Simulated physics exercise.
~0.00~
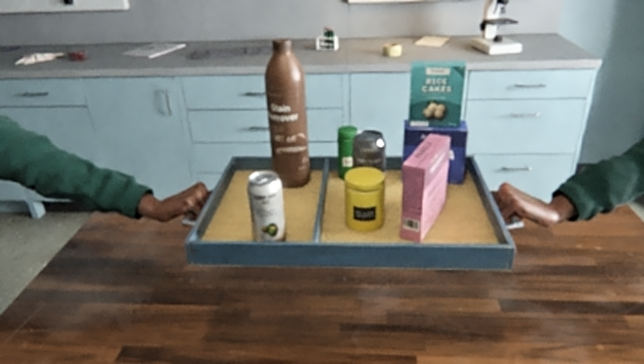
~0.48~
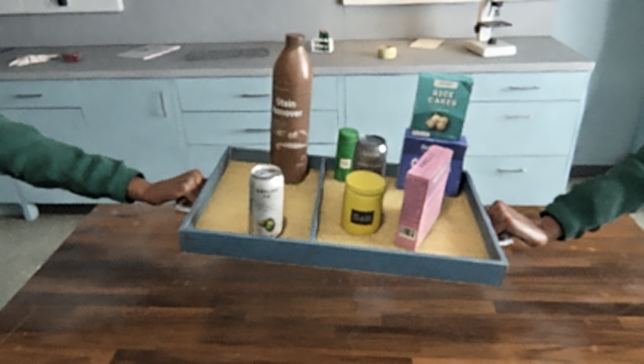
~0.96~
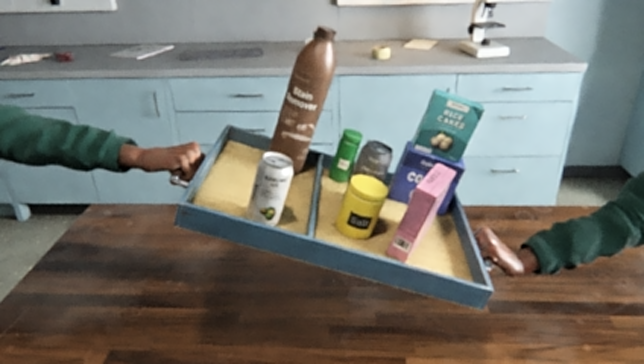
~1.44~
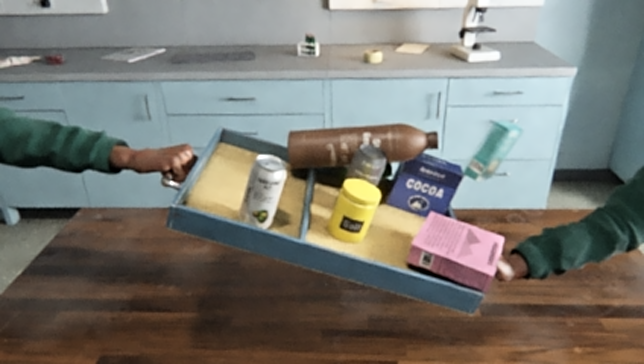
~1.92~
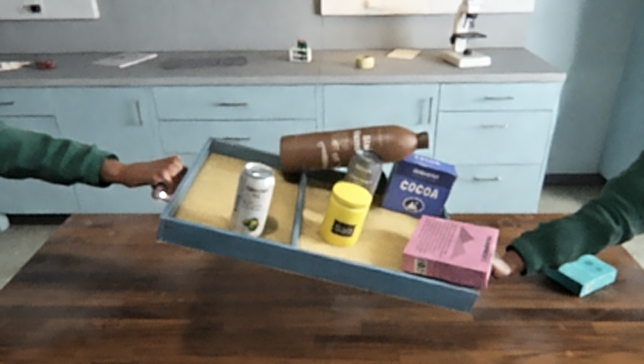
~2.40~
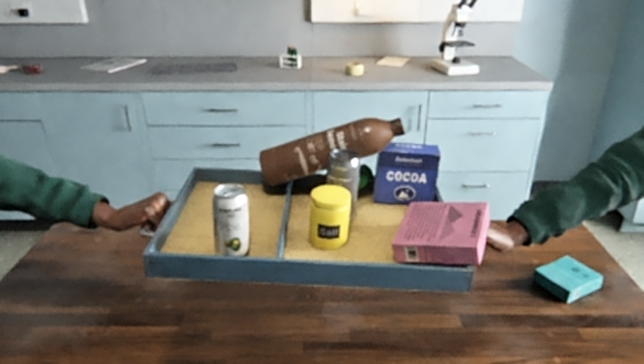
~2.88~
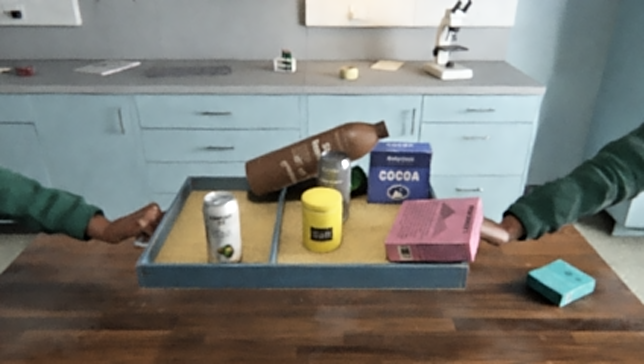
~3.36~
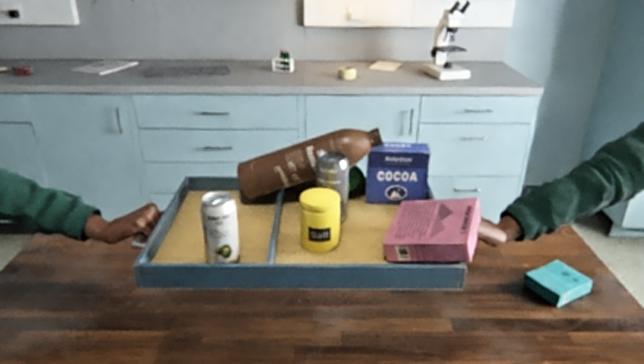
In a room with pale blue cabinets, two hands tilt a tray of containers down to the right over a wooden table, toppling the brown bottle, pink packet and green shaker; the turquoise packet falls onto the table, and the tray returns level with the other items aboard.
